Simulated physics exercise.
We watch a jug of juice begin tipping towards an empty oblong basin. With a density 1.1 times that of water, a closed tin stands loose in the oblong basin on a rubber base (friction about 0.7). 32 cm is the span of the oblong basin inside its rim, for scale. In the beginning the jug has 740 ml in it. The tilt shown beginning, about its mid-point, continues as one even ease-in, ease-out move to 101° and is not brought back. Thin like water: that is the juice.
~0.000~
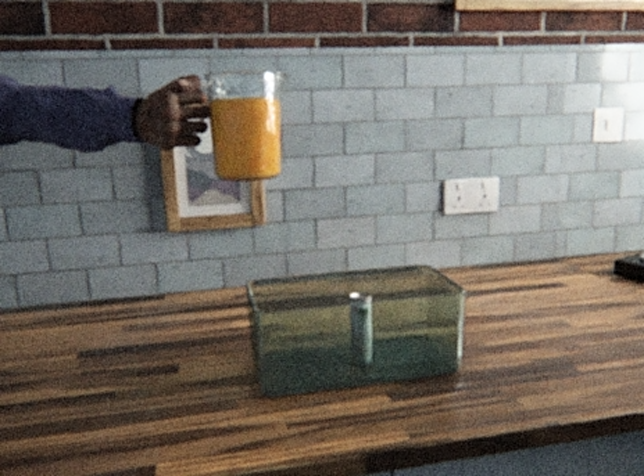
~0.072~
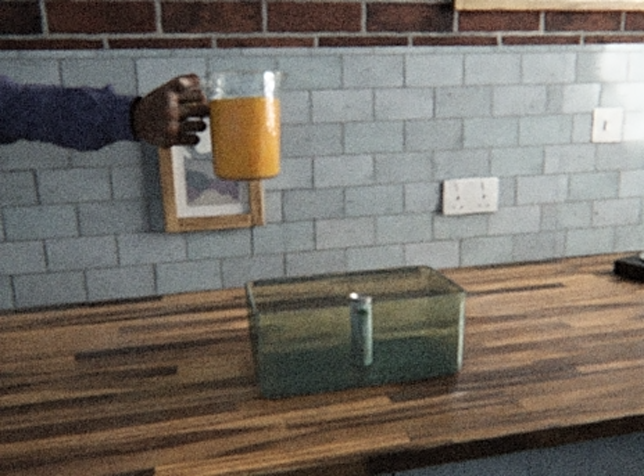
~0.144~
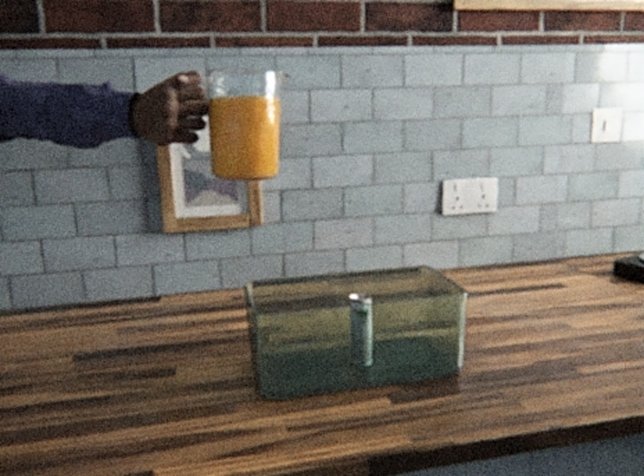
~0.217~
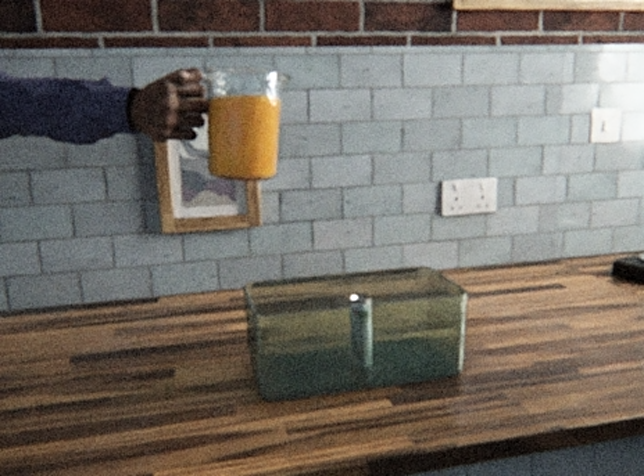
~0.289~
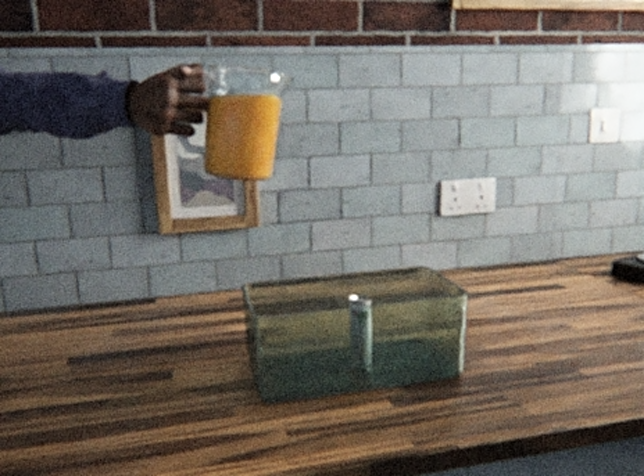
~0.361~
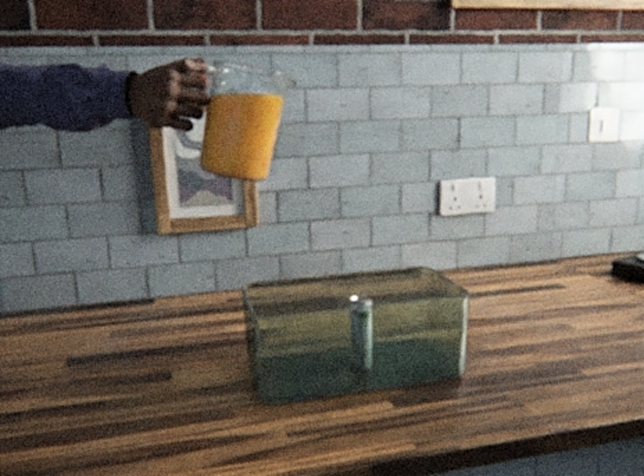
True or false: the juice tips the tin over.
False.
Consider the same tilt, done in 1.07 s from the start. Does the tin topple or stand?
The tin stays balanced.
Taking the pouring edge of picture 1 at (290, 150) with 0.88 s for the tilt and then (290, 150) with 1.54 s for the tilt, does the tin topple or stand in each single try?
First it topples; then it topples.
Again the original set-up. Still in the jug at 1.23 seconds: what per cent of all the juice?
Remaining share: Approx. 48 %.
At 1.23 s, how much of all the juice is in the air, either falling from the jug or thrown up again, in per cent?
Around 28 percent of the liquid.
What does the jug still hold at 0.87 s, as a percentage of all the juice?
Some 94 per cent.
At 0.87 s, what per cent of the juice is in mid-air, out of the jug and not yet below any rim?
It comes to about 7 percent.
After 0.87 s the tilt is 60° and 93 per cent is still to pour; the tin stands where it began.
After 1.23 s the tilt is 91° and 48 per cent is still to pour; the tin stands where it began.
After 1.62 s the tilt is 101° and 7 per cent is still to pour; the tin stands where it began.
After 2.04 s the tilt is 101° and 0 per cent is still to pour; the tin stands where it began.
In the end the tin stands where it began.
